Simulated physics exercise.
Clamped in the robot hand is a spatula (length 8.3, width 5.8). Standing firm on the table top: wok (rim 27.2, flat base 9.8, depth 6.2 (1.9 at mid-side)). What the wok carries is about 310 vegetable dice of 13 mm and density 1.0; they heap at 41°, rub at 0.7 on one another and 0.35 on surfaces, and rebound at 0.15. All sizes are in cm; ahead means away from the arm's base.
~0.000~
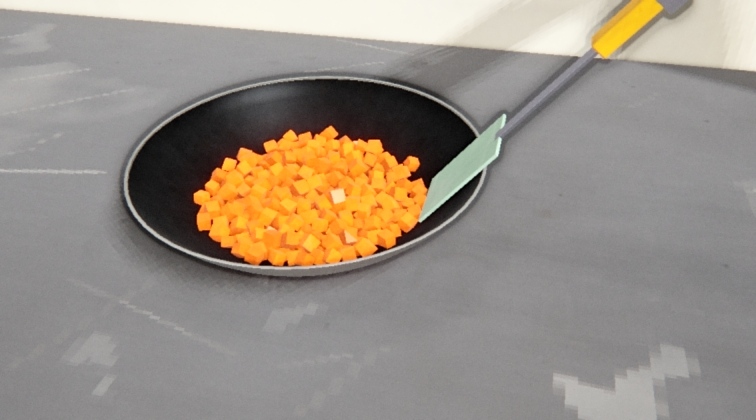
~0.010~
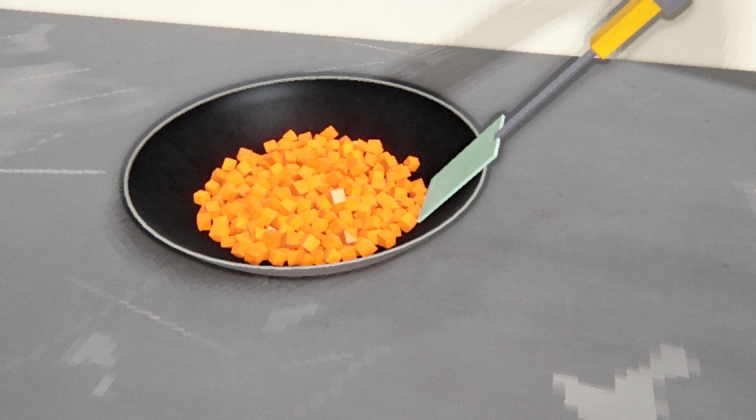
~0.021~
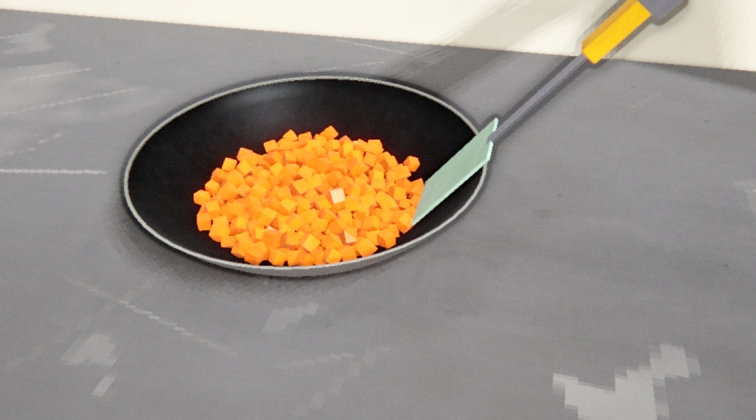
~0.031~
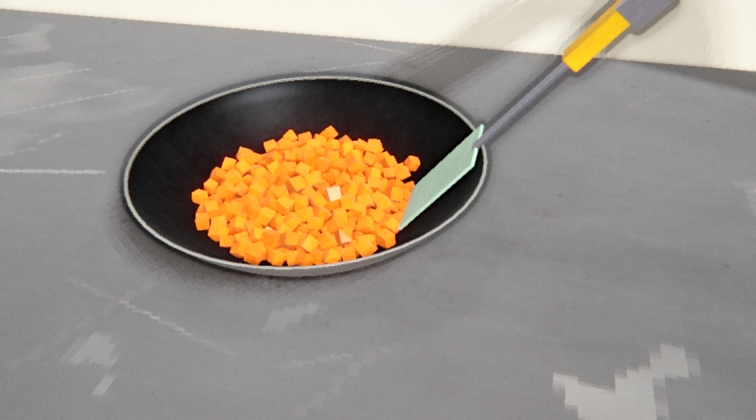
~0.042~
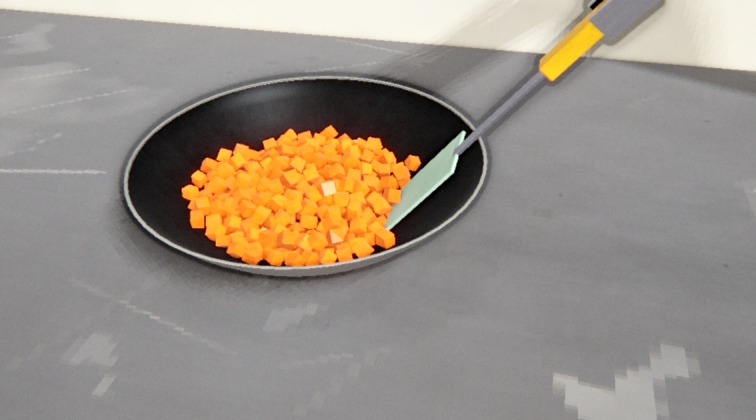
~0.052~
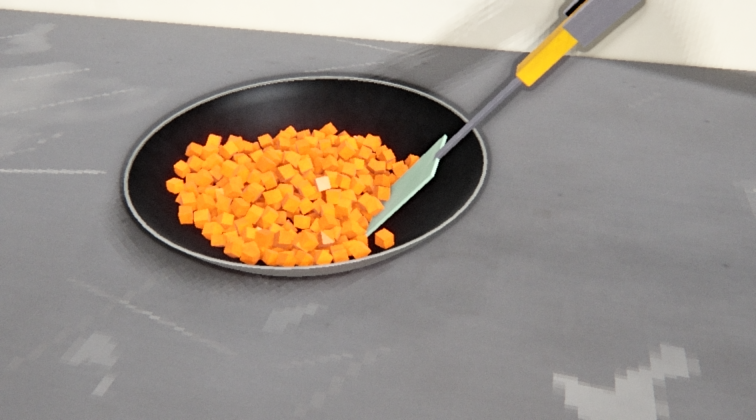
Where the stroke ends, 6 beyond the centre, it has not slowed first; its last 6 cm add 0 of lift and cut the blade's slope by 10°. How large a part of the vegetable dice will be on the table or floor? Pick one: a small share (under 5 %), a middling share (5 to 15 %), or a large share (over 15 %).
A large share.
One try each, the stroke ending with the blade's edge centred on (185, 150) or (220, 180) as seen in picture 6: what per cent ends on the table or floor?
First try roughly 50 percent, second roughly 40 percent.
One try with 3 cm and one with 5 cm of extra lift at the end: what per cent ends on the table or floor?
First try around 20 percent, second try around 20 percent.
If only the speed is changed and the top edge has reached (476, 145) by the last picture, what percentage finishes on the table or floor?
That share would be about 10 percent.
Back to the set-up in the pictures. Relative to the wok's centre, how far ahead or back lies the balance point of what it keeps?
I'd put it at roughly 4.5 cm toward the front.
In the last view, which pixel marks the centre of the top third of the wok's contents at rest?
It is centred near (205, 157) in the last view.
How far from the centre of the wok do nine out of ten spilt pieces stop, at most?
40 cm.
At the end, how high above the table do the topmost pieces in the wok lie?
Some 7.5 cm.
After 0.08 s, sloping 52°, highest piece 7 above the table; 312 in the wok.
After 0.10 s, sloping 49°, highest piece 10 above the table; 302 in the wok, 10 on the blade or in flight.
After 0.32 s, sloping 42°, highest piece 8 above the table; 239 in the wok, 68 on the table or floor, 5 on the blade or in flight.
After 1.37 s, sloping 42°, highest piece 7 above the table; 239 in the wok, 73 on the table or floor.
In the end, 239 in the wok, 73 on the table or floor. That is 23 % on the table or floor.
